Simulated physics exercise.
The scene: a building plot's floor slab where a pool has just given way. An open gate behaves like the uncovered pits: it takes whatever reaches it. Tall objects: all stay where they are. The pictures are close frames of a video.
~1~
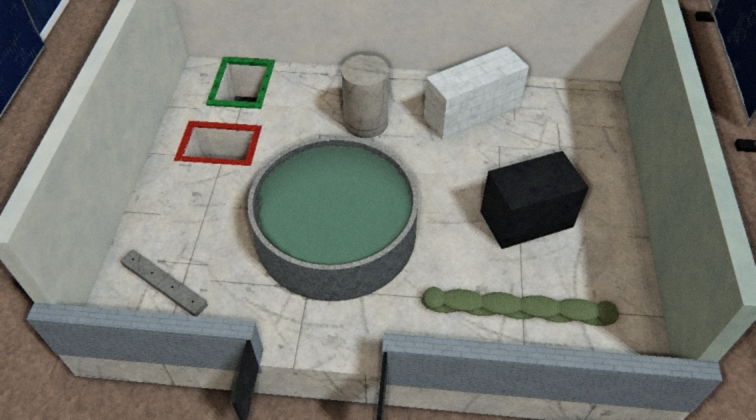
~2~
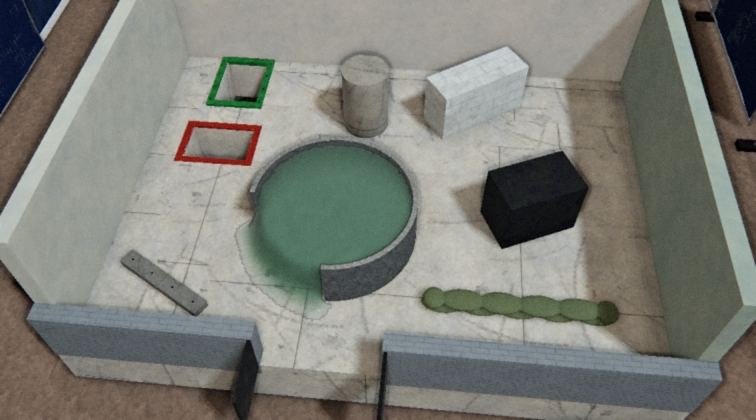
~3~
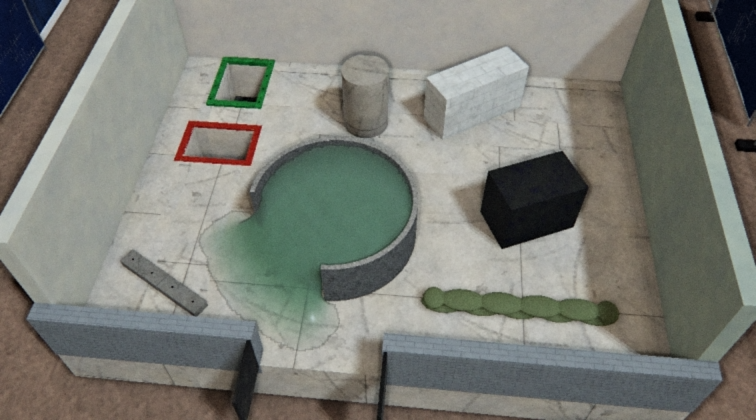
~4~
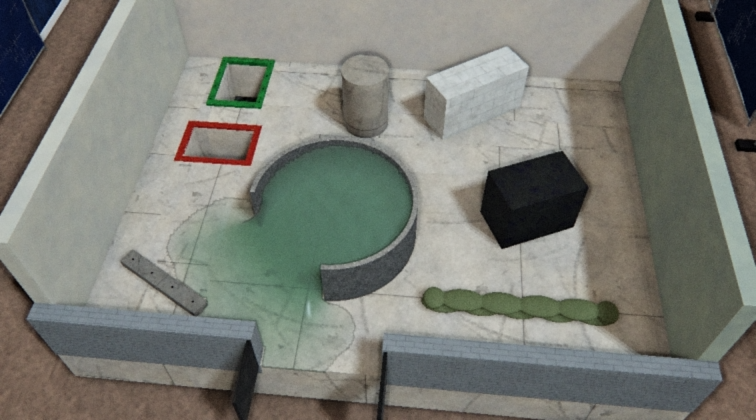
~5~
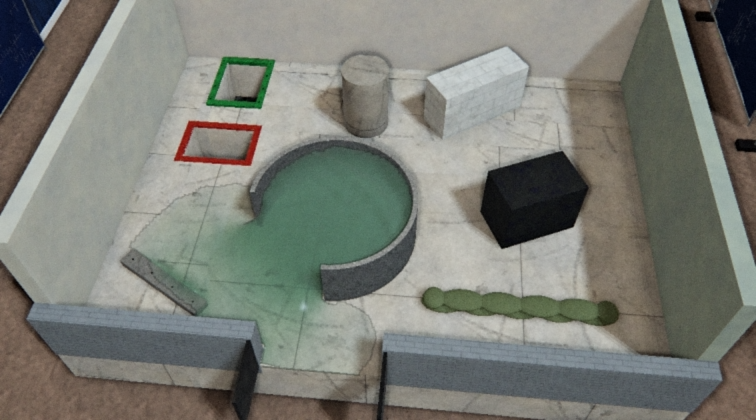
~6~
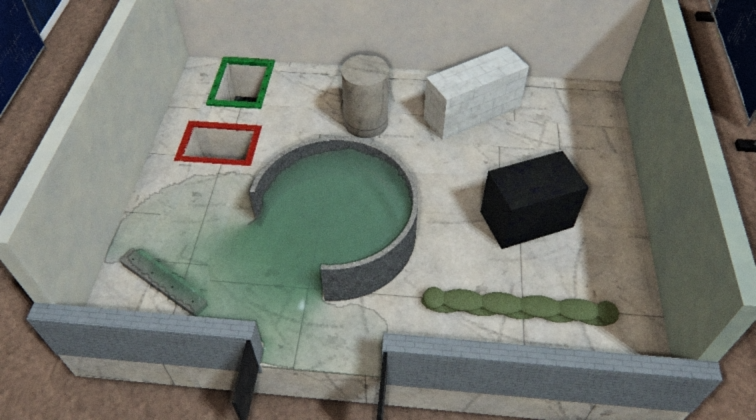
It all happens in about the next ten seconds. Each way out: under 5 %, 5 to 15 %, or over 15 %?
One by one: Gate: Upwards of fifteen per cent; red pit: Upwards of fifteen per cent; green pit: A twentieth to fifteen per cent.
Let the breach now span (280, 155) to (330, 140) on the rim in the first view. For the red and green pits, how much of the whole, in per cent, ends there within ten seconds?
Lab note - share by pit: Red 25 %, green 30 %.
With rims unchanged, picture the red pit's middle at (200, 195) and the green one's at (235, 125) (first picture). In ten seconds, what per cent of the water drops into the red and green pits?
The red pit takes around 40 percent, while the green pit takes around 2 percent.
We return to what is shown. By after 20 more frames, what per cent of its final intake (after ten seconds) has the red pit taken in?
Roughly 30 per cent.
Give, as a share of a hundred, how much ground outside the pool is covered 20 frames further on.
Some 30 in a hundred.
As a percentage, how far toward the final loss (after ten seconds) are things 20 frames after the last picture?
Roughly 35 %.
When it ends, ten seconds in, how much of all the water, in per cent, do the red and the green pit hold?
Roughly 30 %, then roughly 12 %.
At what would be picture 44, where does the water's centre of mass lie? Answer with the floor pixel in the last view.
I'd point to (244, 220).
A moment on, water covers 20 % of the floor; the gate 5 %, the red pit 0 %, the green pit 0 %.
Next, water covers 20 % of the floor; the gate 8 %, the red pit 1 %, the green pit 0 %.
Then, water covers 30 % of the floor; the gate 12 %, the red pit 9 %, the green pit 1 %.
Later, water covers 45 % of the floor; the gate 17 %, the red pit 22 %, the green pit 7 %.
In the end, water covers 55 % of the floor; the gate 21 %, the red pit 31 %, the green pit 11 %.
